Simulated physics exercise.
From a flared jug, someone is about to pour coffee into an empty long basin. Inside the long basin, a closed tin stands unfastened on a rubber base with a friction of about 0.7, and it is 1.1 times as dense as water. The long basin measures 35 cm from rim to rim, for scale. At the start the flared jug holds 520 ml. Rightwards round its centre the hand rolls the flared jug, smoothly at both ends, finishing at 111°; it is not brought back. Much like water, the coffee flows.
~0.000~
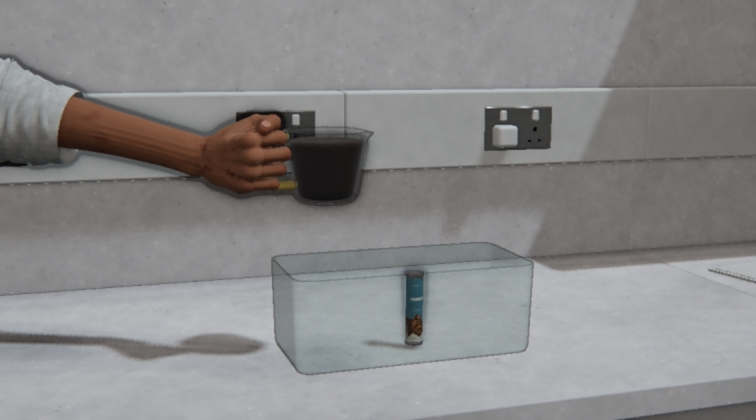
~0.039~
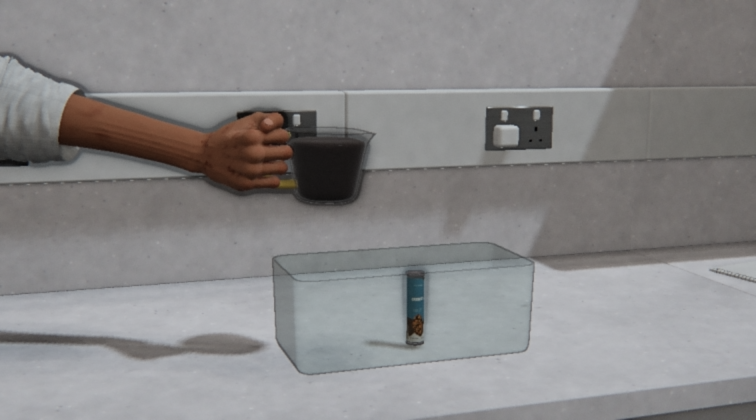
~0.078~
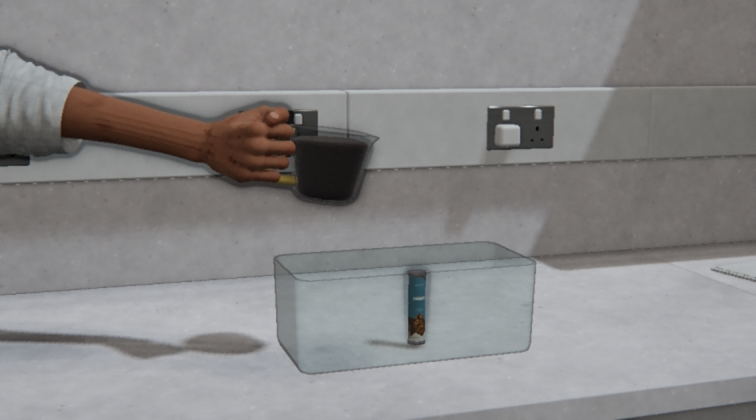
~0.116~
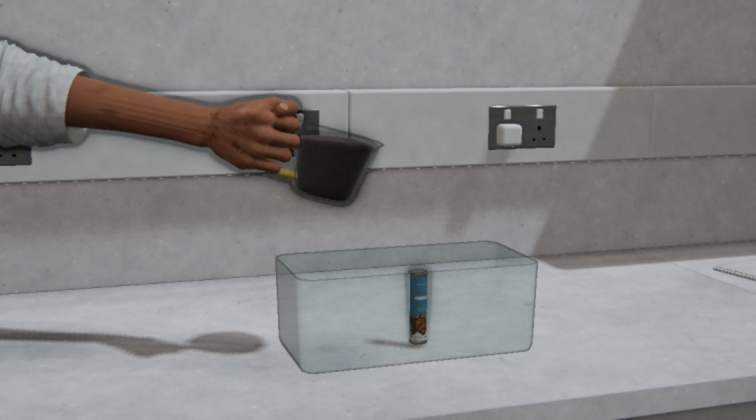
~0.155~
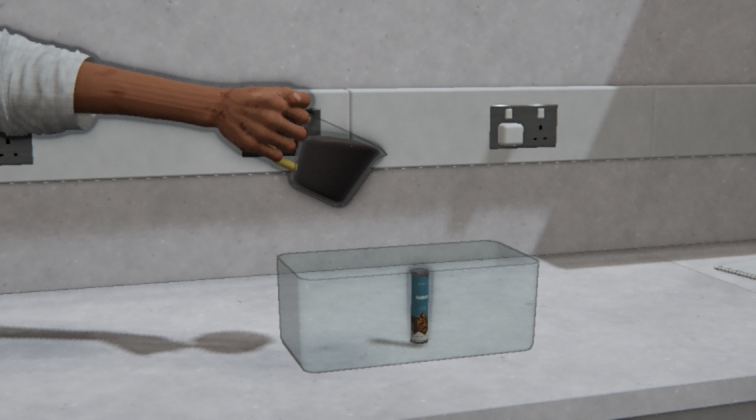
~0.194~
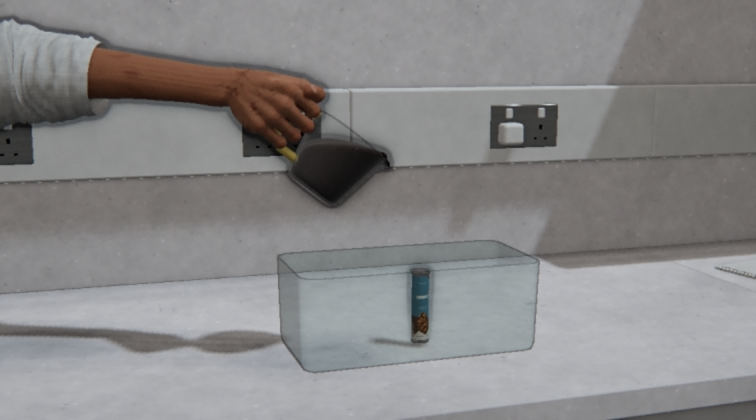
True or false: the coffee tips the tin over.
True.
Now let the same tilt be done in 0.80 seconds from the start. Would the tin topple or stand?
The tin tips over.
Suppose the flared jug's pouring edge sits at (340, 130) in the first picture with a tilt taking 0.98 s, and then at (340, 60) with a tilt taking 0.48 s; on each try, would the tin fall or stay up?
Run one: It does not tip. Run two: It tumbles.
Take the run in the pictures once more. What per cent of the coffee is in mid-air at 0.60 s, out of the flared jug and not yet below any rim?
Estimate: About 6 in a hundred.
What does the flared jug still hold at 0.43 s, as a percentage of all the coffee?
About 26 per cent.
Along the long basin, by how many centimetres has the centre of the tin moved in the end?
Net tin displacement: Roughly 8.0 cm.
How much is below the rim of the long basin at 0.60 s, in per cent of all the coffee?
Some 92 percent of the total.
Then, 0.43 s in, the tilt is 108° and 26 per cent is still to pour; the tin stands where it began.
Then, 0.60 s in, the tilt is 111° and 1 per cent is still to pour; the tin leans 14°.
Then, 0.78 s in, the tilt is 111° and 0 per cent is still to pour; the tin lies on its side.
Then, 0.98 s in, the tilt is 111° and 0 per cent is still to pour; the tin lies on its side.
Finally, the tin lies on its side.
